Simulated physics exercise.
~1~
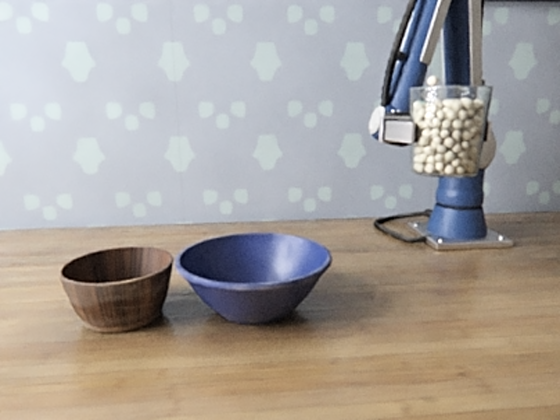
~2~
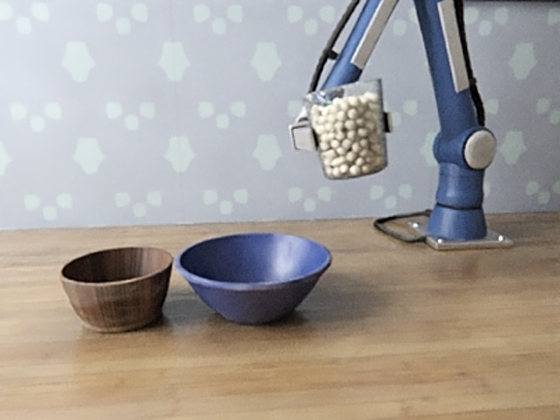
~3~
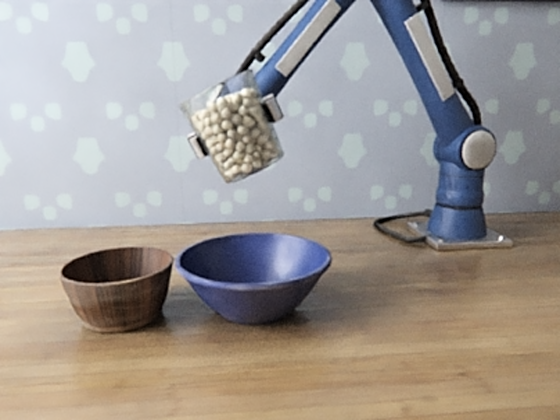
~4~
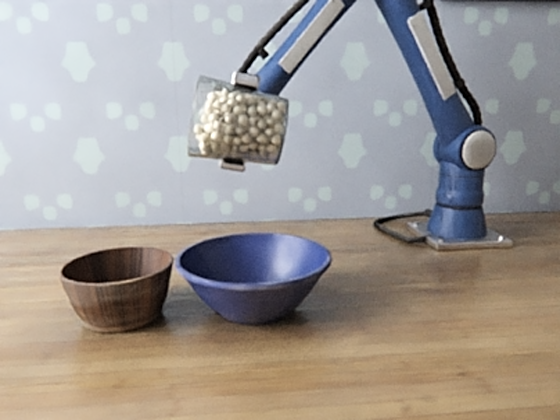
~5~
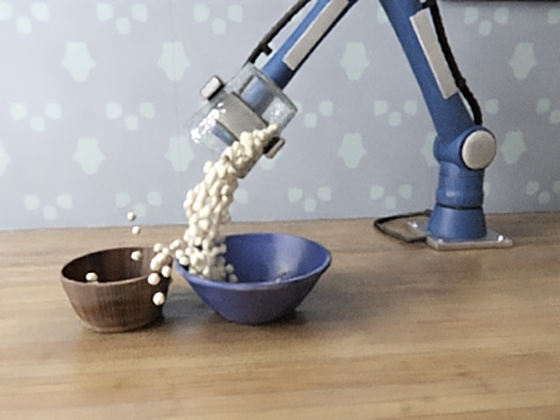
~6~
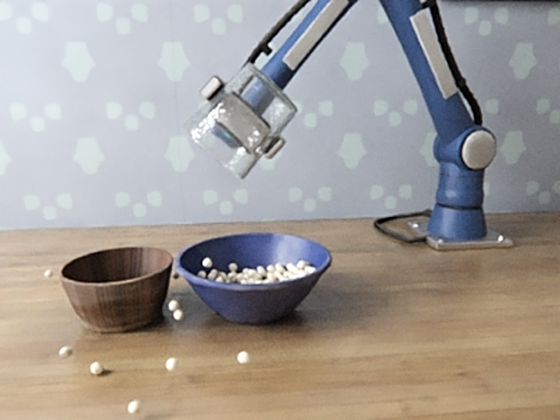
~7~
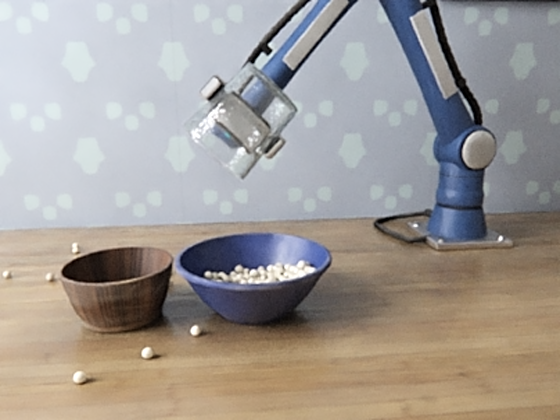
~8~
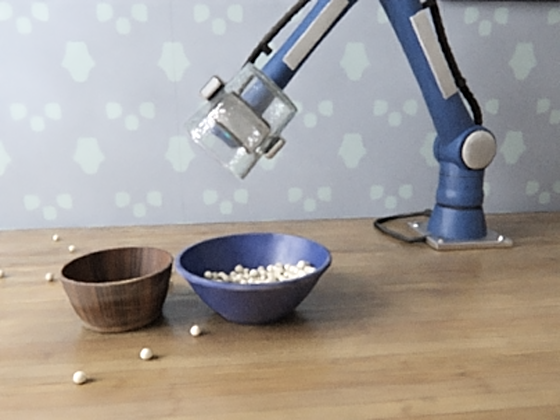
On a wooden tabletop in front of a pale patterned wall, a small brown wooden bowl and a wider blue bowl sit side by side while a blue robotic arm holds a clear cup full of whitish beads. The arm swings the cup left, tipping it as it nears the bowls. It turns the cup onto its side, then tips it further until the beads pour down in a stream. Most land in the blue bowl, while some drop toward the brown one and several bounce and roll across the table. The emptied cup stays upturned above as the strays settle.
